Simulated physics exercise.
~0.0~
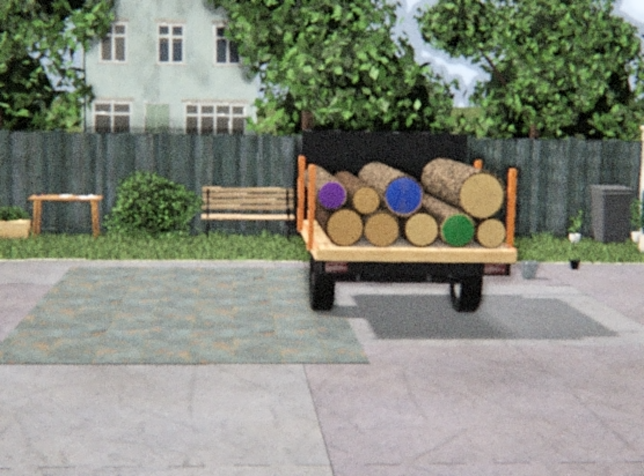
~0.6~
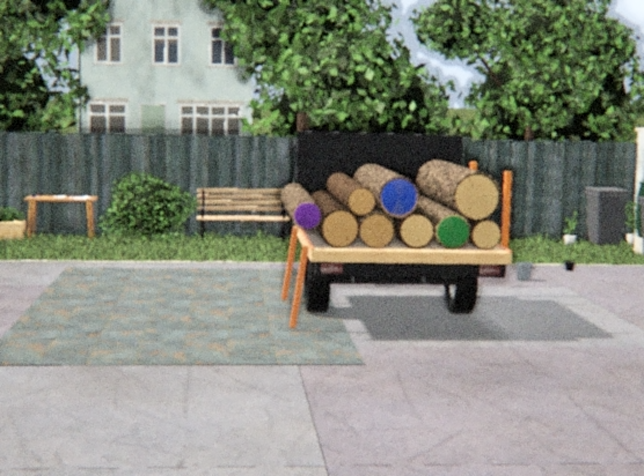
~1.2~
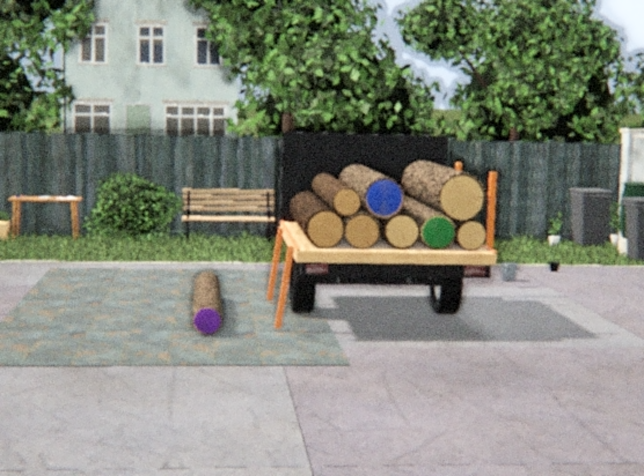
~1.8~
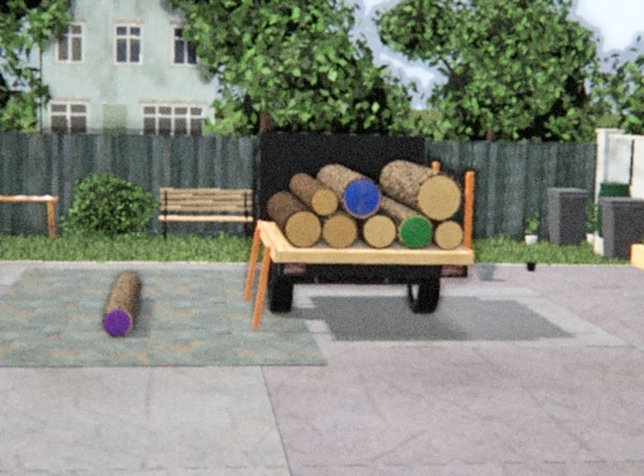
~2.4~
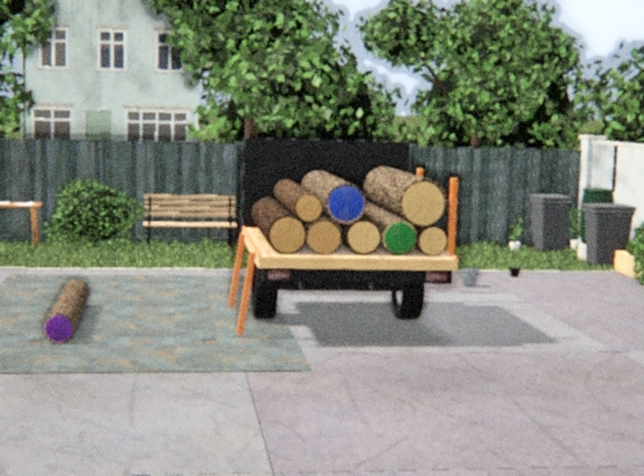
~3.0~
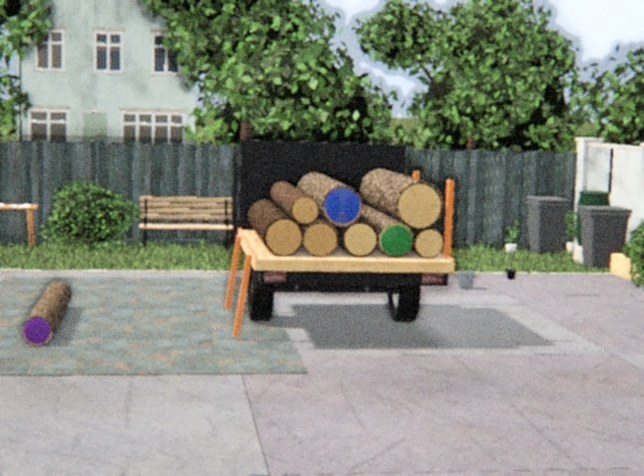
Farm trailer stacked with logs dropping its left side posts, one purple-ended log rolling off leftward while the rest stay aboard.
